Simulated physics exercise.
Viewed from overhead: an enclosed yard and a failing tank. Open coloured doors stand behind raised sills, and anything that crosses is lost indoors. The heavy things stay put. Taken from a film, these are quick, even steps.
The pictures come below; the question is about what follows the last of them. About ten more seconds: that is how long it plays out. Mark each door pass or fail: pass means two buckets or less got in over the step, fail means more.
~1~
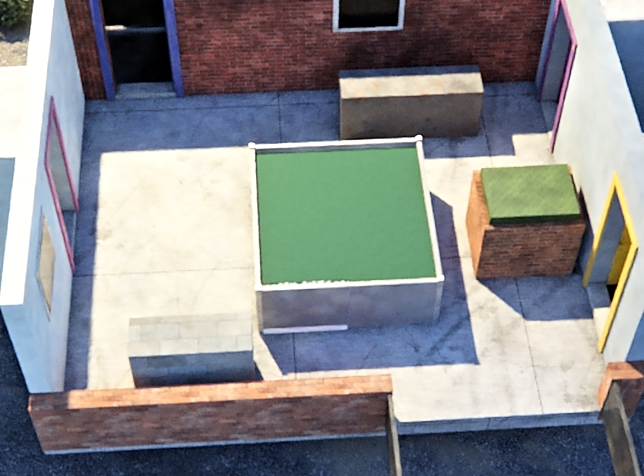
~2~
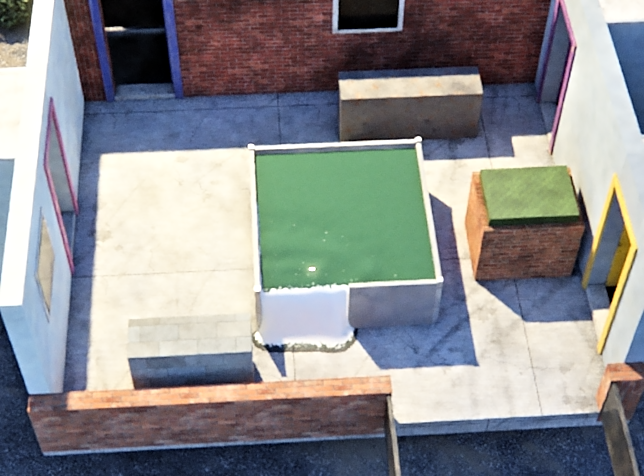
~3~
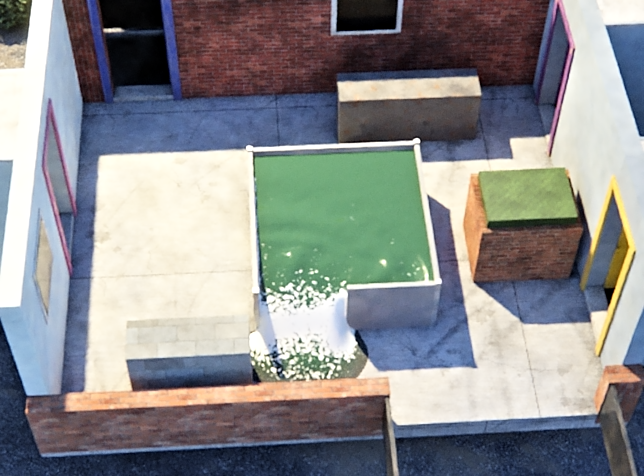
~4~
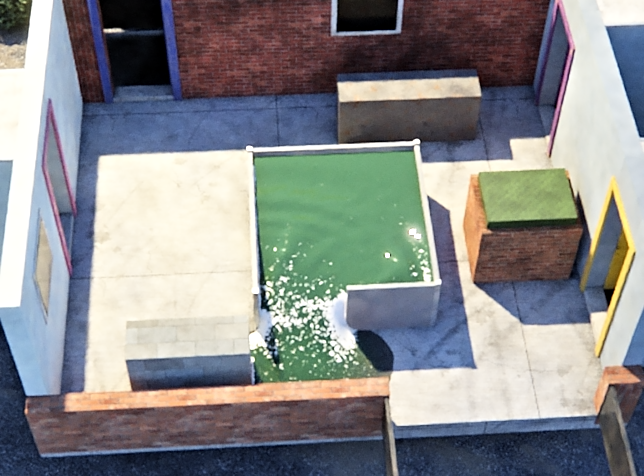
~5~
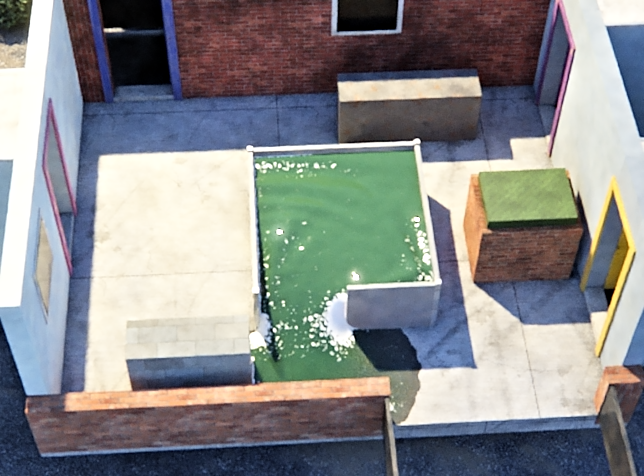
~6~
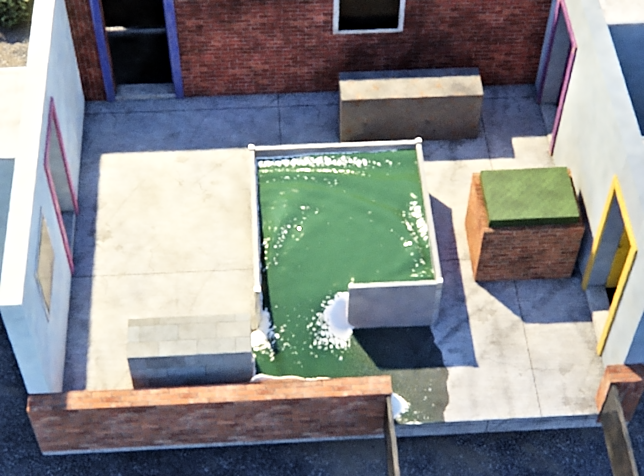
Yellow door - fail, purple door - fail, pink door - pass, blue door - fail.
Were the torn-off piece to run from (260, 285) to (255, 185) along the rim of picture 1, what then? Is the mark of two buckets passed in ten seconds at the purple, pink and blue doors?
The purple door exceeds the limit, the pink door exceeds the limit and the blue door exceeds the limit.
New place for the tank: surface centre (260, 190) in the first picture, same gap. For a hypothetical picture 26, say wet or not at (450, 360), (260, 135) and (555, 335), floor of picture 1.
One after the other: Reached, untouched, reached.
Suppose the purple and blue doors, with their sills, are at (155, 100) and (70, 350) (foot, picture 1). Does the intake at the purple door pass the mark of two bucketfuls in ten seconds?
Note - purple door ends up higher.
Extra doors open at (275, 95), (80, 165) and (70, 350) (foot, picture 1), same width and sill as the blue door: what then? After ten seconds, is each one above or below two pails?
First door doesn't reach it, second door doesn't reach it, third door gets past it.
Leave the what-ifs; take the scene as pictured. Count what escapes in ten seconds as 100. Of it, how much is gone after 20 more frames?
Roughly 25 %.
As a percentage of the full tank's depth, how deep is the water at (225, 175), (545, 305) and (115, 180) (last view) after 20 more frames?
My figures are about 0, 20 and 6 percent.
A moment on, water covers 20 % of the floor; the yellow door not reached, the purple door not reached, the pink door not reached, the blue door not reached.
Next, water covers 40 % of the floor; the yellow door wet at the sill, nothing in, the purple door not reached, the pink door wet at the sill, nothing in, the blue door not reached.
Then, water covers 60 % of the floor; the yellow door far over two buckets in, the purple door wet at the sill, nothing in, the pink door wet at the sill, nothing in, the blue door wet at the sill, nothing in.
Later, water covers 90 % of the floor; the yellow door far over two buckets in, the purple door wet at the sill, nothing in, the pink door wet at the sill, nothing in, the blue door far over two buckets in.
In the end, water covers 100 % of the floor; the yellow door far over two buckets in, the purple door over two buckets in, the pink door wet at the sill, nothing in, the blue door far over two buckets in.
